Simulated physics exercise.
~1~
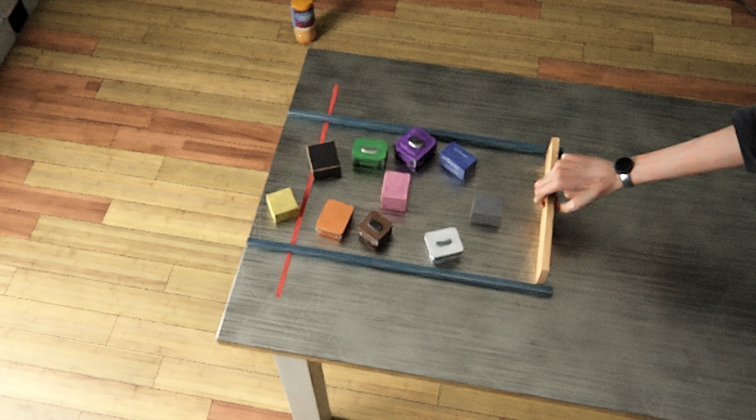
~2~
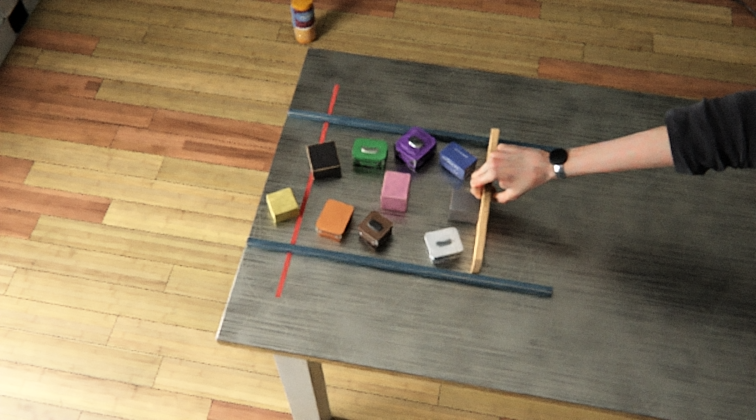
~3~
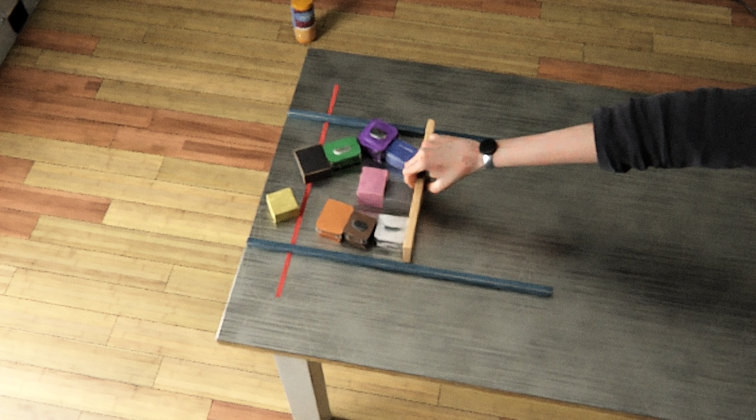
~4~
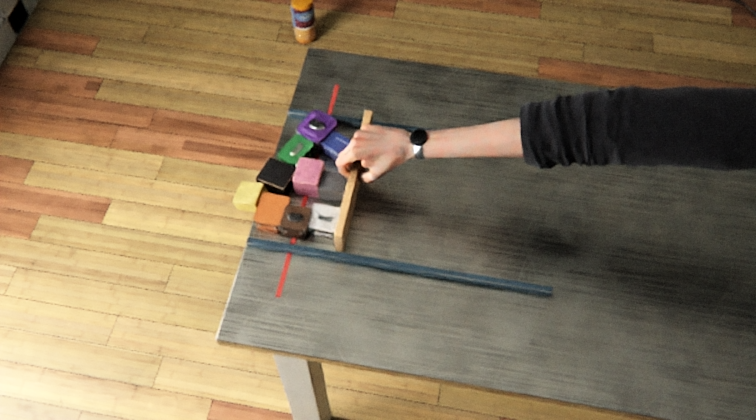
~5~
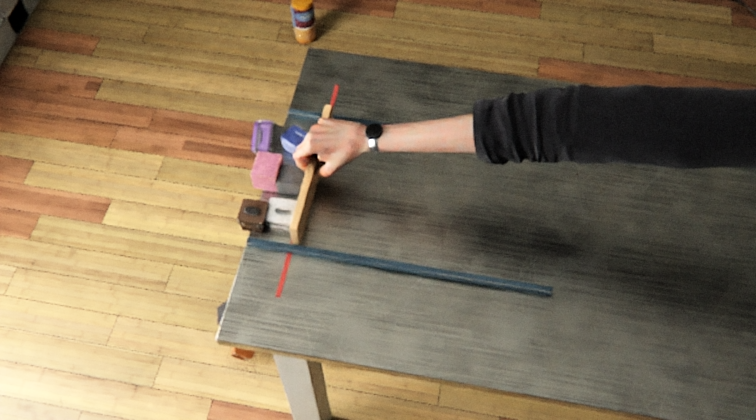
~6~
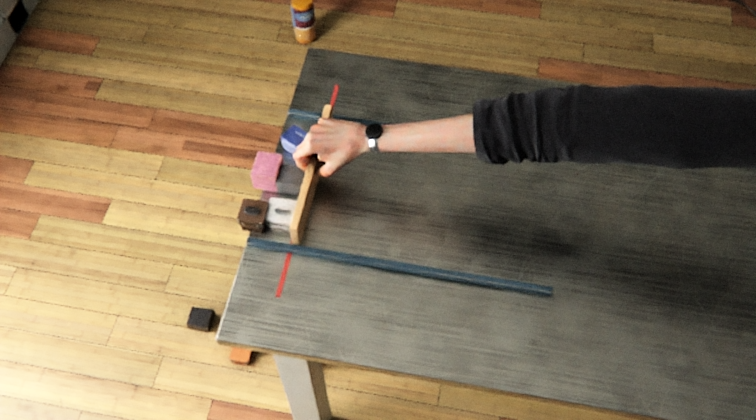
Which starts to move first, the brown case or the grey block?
The grey block starts to move first, pushed left by the board while the brown case is still at rest. The brown case only starts moving later, as the board comes further left.
A hand wearing a watch grips an upright wooden board on a dark table, seen from above, with small coloured blocks and cases scattered between two blue rails. The board slides left, reaching the grey block first, then gathering the white, blue, brown, pink and purple pieces. The crowded group is pushed over the red tape towards the table's left edge. The yellow, black, orange and green pieces go over, while the purple case tips at the edge and then drops too. The board stops at the tape, with blue, pink, brown and white pieces still at the edge.
